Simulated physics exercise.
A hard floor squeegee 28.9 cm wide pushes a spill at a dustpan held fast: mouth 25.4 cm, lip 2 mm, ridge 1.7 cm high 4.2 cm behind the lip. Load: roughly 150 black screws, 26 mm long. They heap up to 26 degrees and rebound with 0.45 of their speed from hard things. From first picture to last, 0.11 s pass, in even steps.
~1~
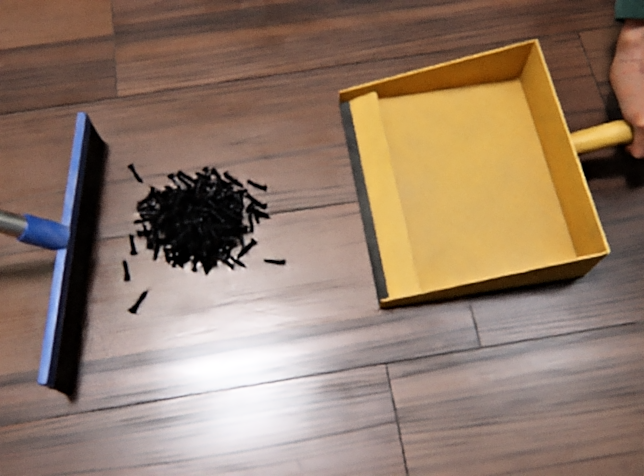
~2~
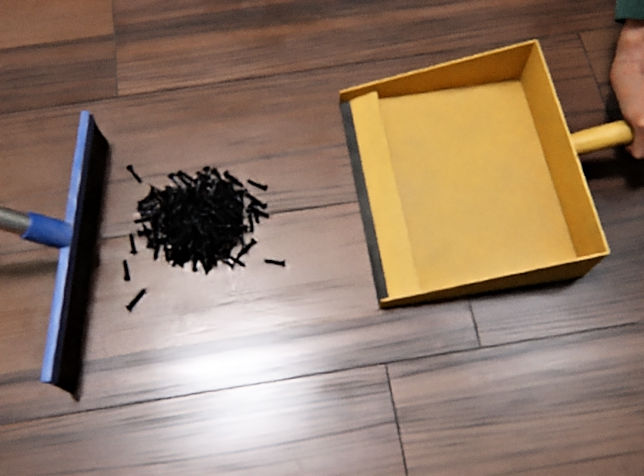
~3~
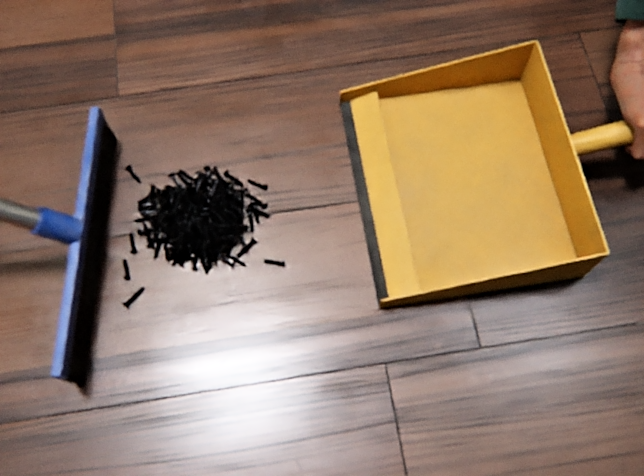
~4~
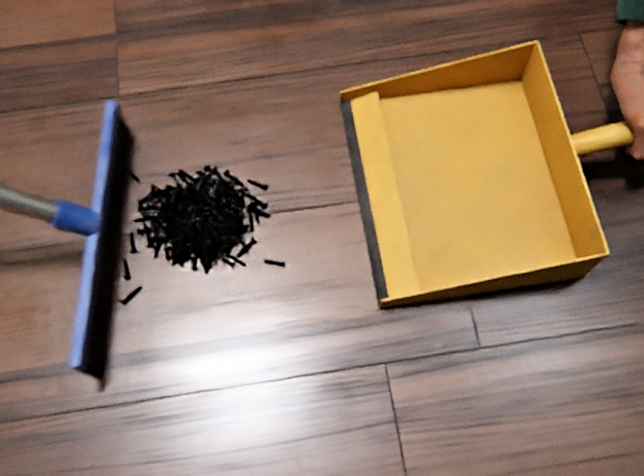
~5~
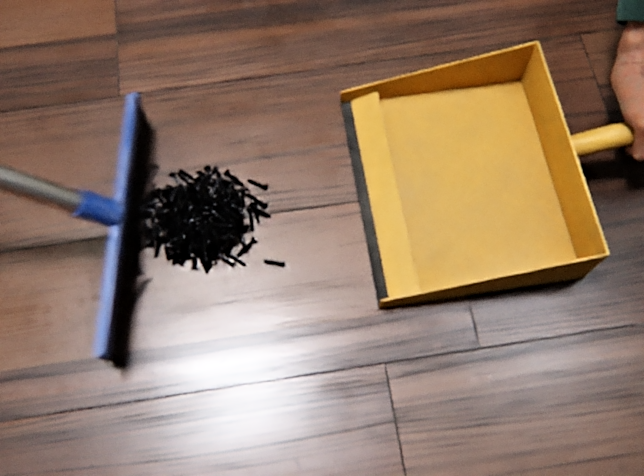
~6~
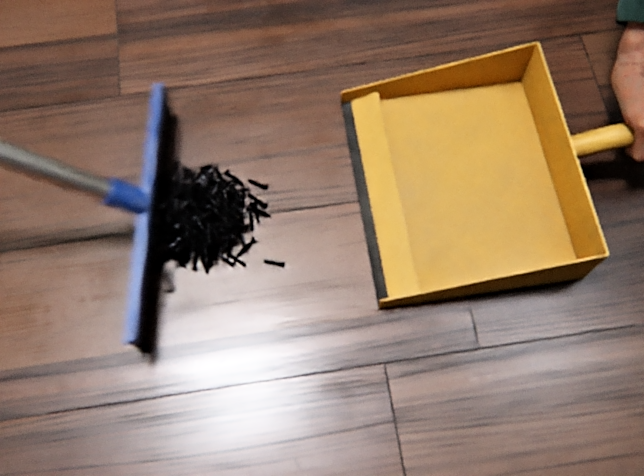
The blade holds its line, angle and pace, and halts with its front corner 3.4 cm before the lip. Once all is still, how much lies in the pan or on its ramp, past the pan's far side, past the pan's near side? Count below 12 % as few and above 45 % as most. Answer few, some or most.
Pan: Most, far side: Few, near side: Few.
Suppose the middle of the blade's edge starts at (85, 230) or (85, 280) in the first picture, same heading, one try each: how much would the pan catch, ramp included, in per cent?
About 60 and 70 per cent.
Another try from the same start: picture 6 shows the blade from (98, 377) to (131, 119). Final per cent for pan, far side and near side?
Pan 35, far 0, near 0.
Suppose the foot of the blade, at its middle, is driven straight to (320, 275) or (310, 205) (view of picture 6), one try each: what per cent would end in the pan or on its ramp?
Some 70 and 65 per cent.
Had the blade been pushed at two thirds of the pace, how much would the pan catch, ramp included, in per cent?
It would be near 30 per cent.
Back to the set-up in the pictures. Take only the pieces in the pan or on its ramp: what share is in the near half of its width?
About 50 per cent.
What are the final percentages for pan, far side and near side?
Pan 65, far side 0, near side 0.
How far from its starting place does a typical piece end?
Roughly 20 cm.
Then, 0.08 s after the last picture, middle of the blade 12 cm from the lip; 0 % over the lip, far side 0 %, near side 0 %.
Then, 0.13 s after the last picture, middle of the blade 7 cm from the lip; 0 % over the lip, far side 0 %, near side 0 %.
Then, 0.33 s after the last picture, middle of the blade 6 cm from the lip; 70 % over the lip, far side 0 %, near side 0 %.
In the end, pan 65 %, far side 0 %, near side 0 %, in front of the lip or behind the blade 35 %.
